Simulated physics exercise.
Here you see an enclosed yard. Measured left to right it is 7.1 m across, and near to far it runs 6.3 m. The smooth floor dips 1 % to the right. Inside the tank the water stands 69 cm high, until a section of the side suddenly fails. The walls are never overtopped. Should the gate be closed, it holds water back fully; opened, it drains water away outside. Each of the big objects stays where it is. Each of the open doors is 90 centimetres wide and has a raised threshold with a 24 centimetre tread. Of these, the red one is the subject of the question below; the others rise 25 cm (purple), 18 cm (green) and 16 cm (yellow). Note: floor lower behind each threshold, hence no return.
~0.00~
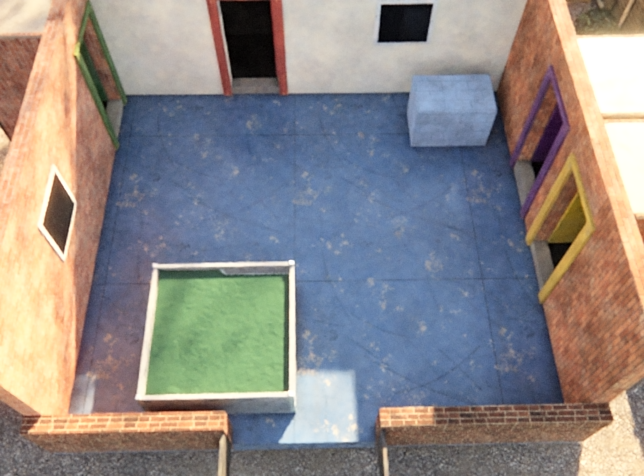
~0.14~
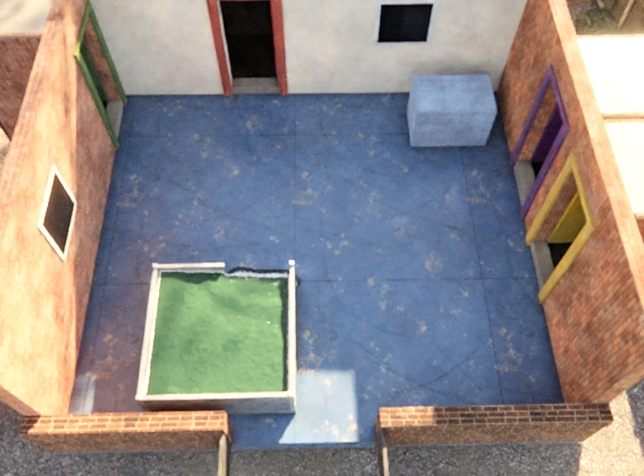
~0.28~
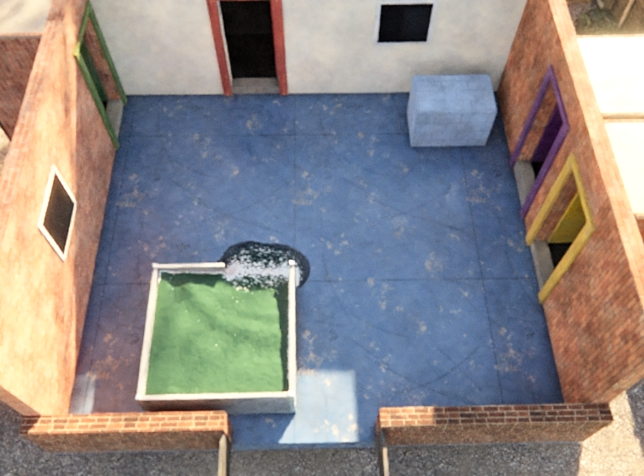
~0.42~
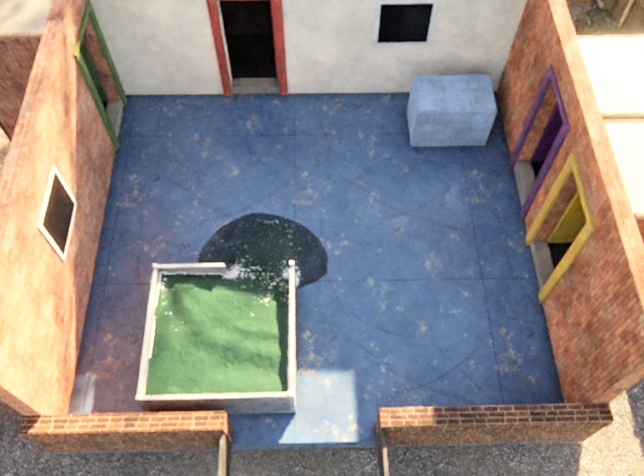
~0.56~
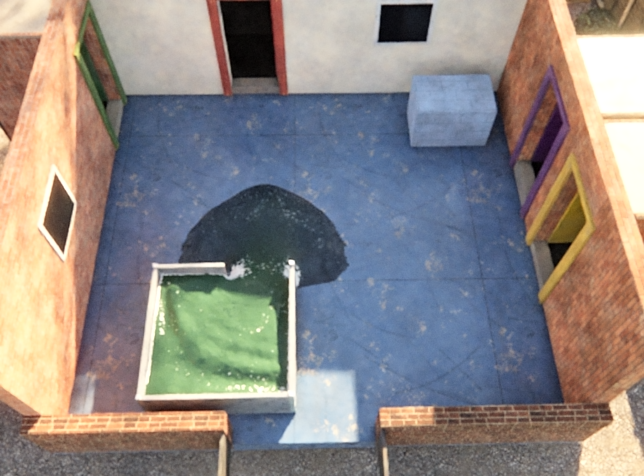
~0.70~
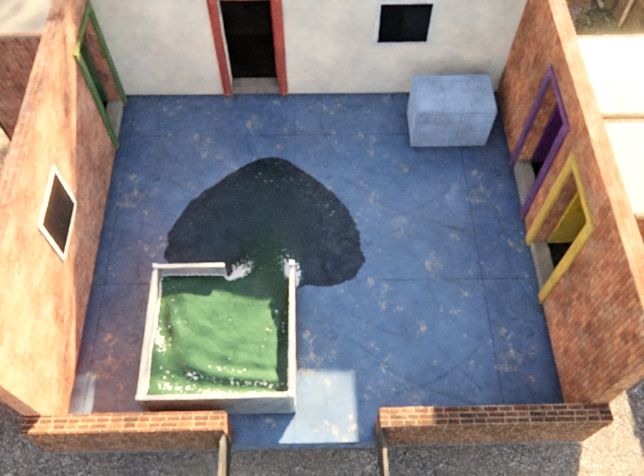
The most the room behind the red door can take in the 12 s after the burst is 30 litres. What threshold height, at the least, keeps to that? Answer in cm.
I would say about 16 cm.
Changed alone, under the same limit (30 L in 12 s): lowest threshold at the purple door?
Purple: 6.5 cm.
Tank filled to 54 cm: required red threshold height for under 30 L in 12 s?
I'd go with near 11.5 cm then.
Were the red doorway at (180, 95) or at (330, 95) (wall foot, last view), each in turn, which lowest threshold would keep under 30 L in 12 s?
Around 10.5 and 15 cm respectively.
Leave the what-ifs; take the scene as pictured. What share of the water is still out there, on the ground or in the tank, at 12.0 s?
Roughly 98 %.
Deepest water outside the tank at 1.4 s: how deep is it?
36 cm.
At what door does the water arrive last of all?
Coming last is the yellow one.
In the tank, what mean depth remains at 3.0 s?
About 31 cm.
After 1.4 s water covers 35 % of the floor, deepest (36 cm) near (263, 277); 15 cm at the red door, 0 litres in over its 18 cm threshold.
After 3.0 s water covers 50 % of the floor, deepest (26 cm) near (135, 101); 20 cm at the red door, 13 litres in over its 18 cm threshold.
After 12.0 s water covers 95 % of the floor, deepest (14 cm) near (561, 407); 6 cm at the red door, 15 litres in over its 18 cm threshold.
At the red door as built, the water arrived by 1.2 s and peaked near 25 cm at 2.2 s.
With a threshold of 12.5 cm, 68 litres would have come in within the 12 s; with 20 cm, 7 litres. So under 30 litres takes about 16 cm.
